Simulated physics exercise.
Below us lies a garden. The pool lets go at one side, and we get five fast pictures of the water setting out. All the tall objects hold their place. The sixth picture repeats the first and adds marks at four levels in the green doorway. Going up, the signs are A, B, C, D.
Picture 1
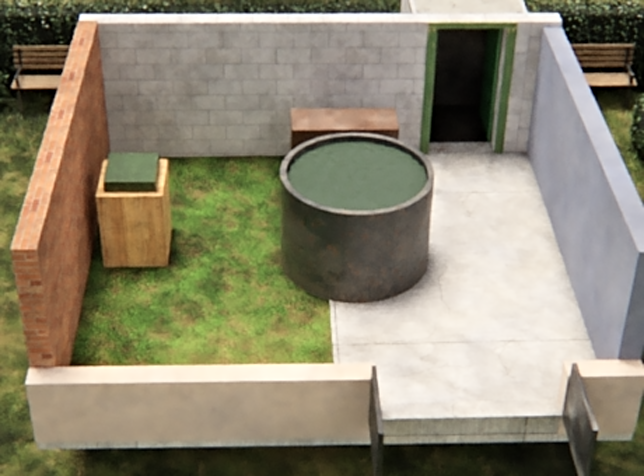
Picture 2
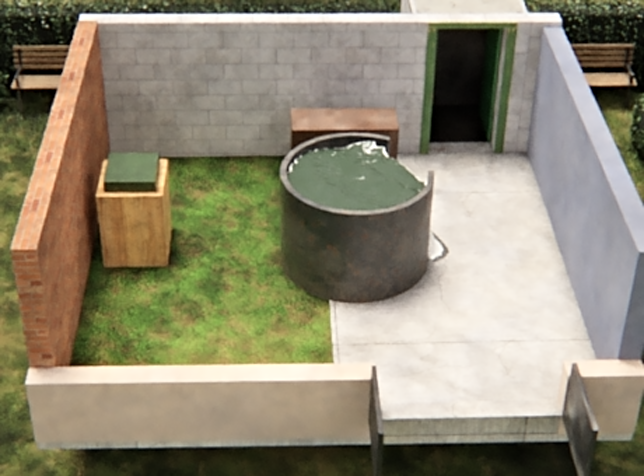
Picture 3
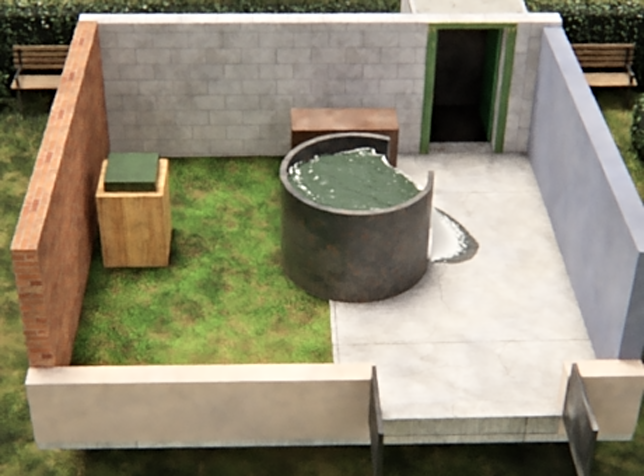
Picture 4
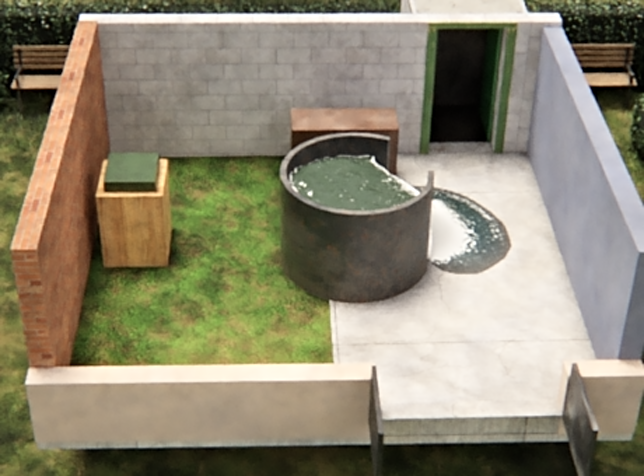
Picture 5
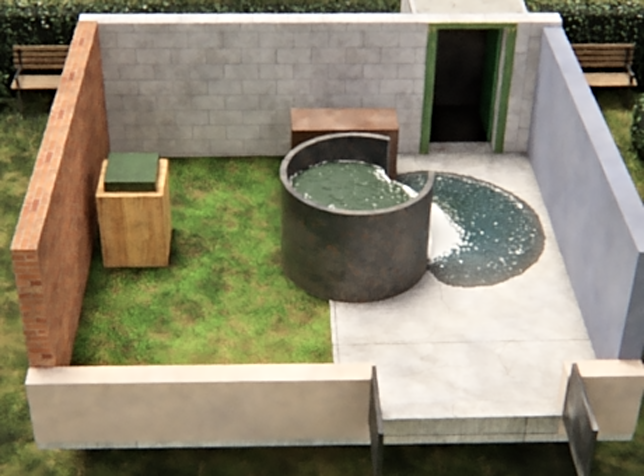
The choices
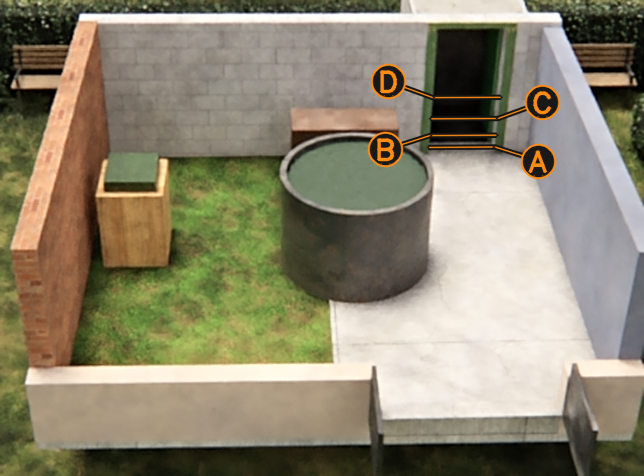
At first, a round dark tank of green water sits still in a walled garden, between grass and pale paving. The water then churns and drops a little as some pours out on the tank's right side, and a foamy puddle spreads steadily across the paving toward the blue-grey wall.
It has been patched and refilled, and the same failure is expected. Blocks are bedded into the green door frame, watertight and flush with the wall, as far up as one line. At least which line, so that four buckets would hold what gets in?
Take C.
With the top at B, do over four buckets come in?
Yes.
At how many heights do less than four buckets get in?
Two.
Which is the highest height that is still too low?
That would be B.
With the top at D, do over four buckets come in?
No.
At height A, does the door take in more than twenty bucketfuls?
Yes, it does.
On the marked copy, A at (462, 147); B at (463, 135); C at (464, 118); D at (466, 97); from the bottom up A, B, C, D.
For height A, dozens of bucketfuls pour in.
For height B, about 10 bucketfuls get in.
For height C, a splash gets over, under a bucket.
For height D, nothing gets over.
